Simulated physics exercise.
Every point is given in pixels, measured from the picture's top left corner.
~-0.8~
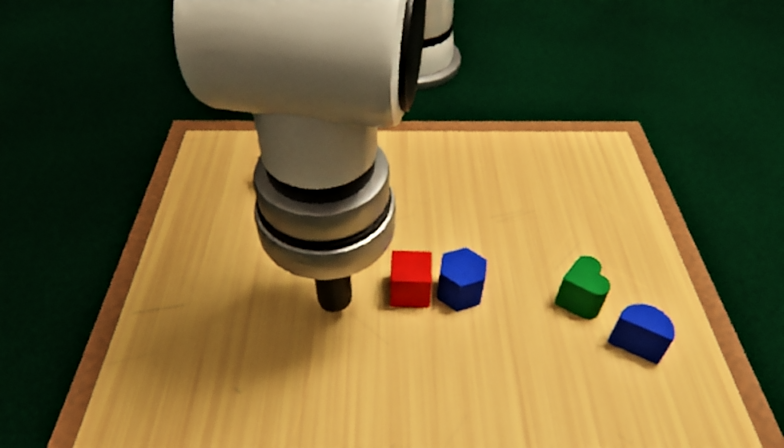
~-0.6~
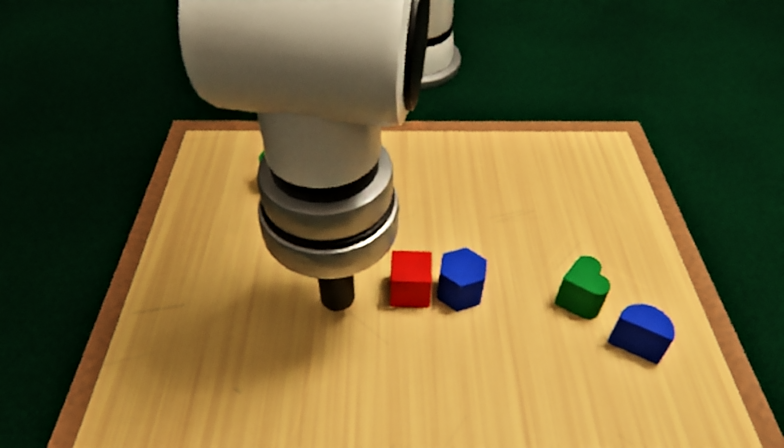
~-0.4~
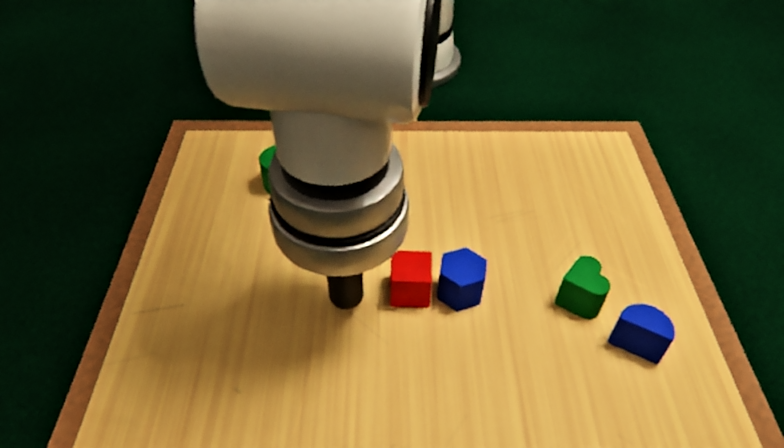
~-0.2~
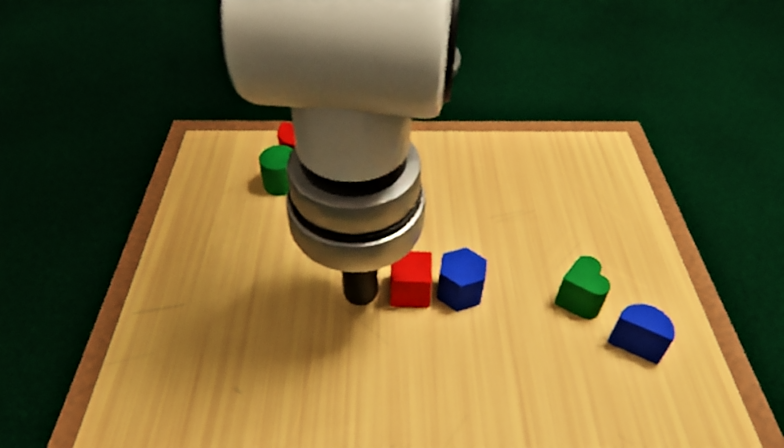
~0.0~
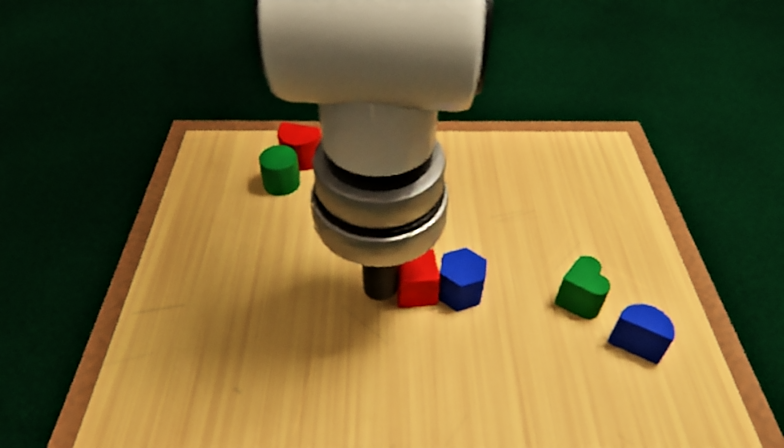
On a wooden board, a robot arm moves right and nudges a red block slightly.
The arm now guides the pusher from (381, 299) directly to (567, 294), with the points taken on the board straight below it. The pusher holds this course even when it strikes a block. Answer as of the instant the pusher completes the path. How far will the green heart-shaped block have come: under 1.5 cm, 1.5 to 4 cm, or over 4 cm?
It shifts 1.5 to 4 cm.
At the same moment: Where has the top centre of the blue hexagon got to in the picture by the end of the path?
(596, 216)
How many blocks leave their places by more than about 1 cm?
Blocks moved: Three or more.
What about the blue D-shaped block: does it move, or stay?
Left in place.
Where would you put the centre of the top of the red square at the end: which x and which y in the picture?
The red square ends near (586, 243).
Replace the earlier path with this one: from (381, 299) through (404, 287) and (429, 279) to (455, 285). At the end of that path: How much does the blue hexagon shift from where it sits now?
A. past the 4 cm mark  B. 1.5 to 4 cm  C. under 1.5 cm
(A)
On the path given first. One third of the way, pusher at (445, 288); red square at (481, 263); blue hexagon at (522, 255), turned 25° anticlockwise.
Two thirds of the way, pusher at (509, 287); red square at (541, 256), turned 30° anticlockwise; blue hexagon at (570, 237), turned 45° anticlockwise.
At the end, pusher at (571, 284); red square at (586, 243), turned 55° anticlockwise; blue hexagon at (596, 216), turned 75° anticlockwise; green heart-shaped block at (612, 281); blue D-shaped block still.
